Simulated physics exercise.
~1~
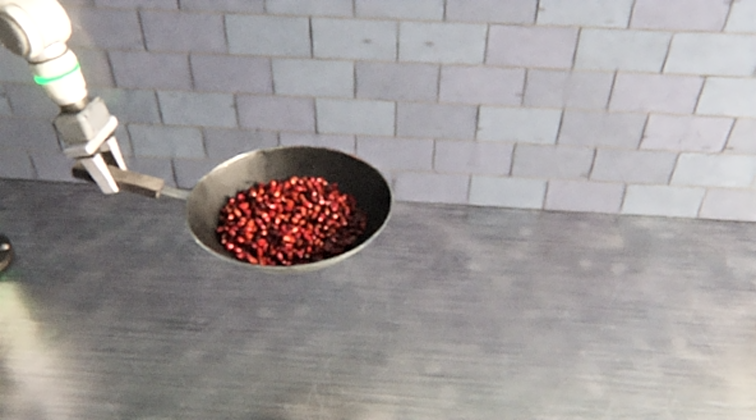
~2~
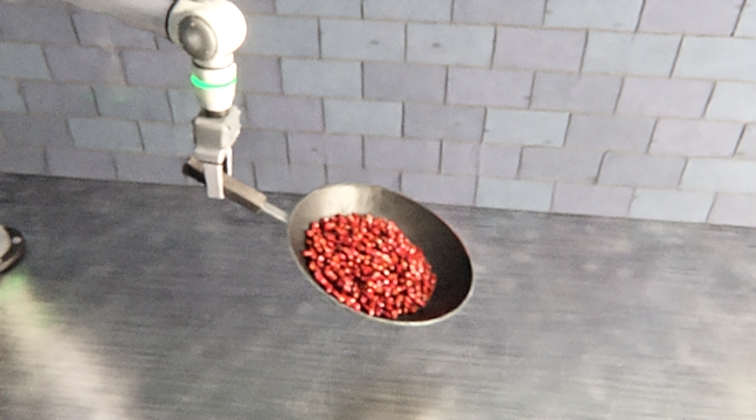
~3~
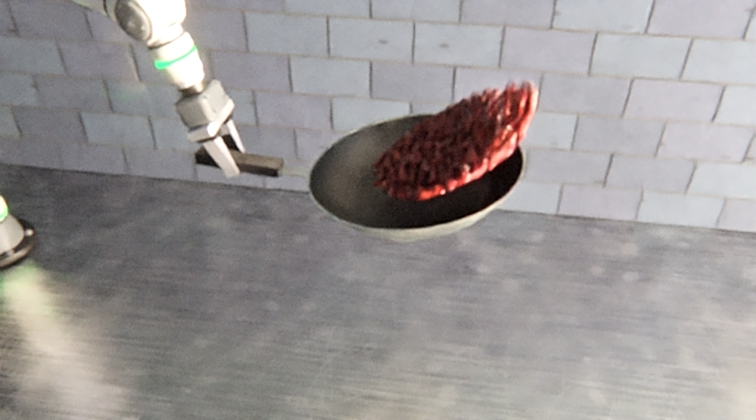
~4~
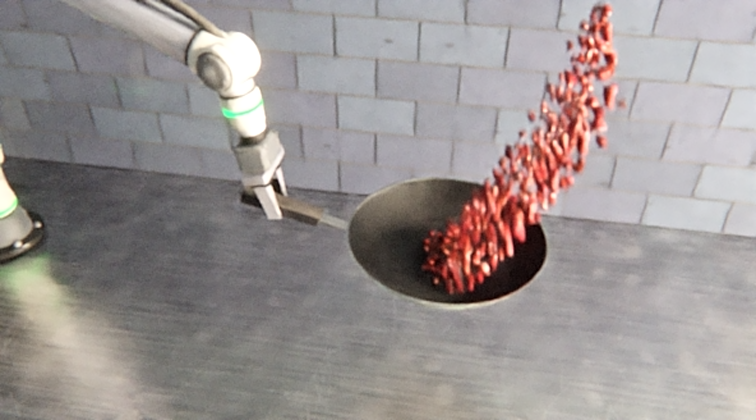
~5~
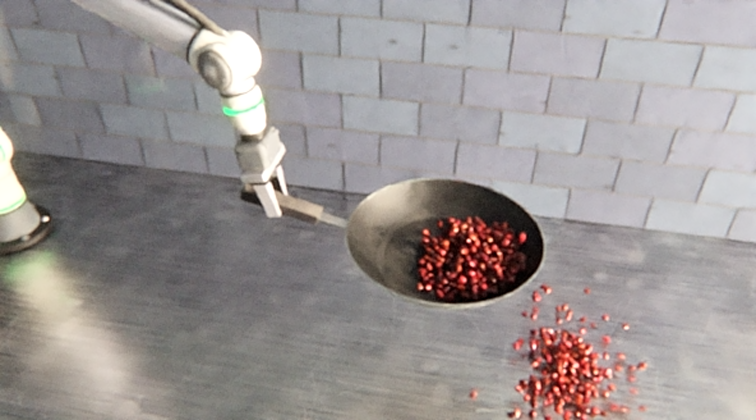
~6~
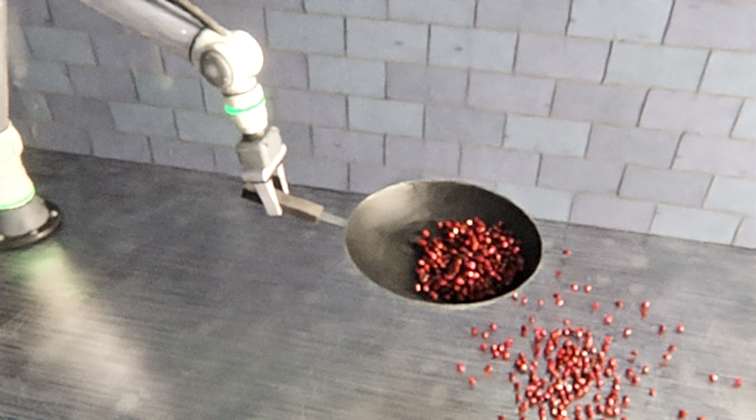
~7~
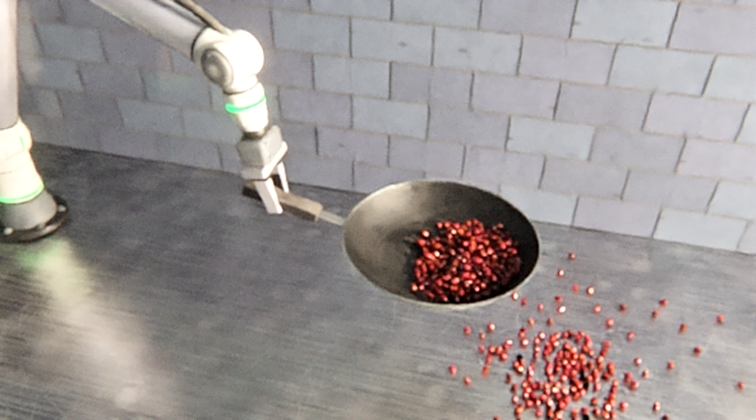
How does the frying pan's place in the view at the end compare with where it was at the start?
At the end the frying pan is farther to the right and slightly lower in the view than it was at the start.
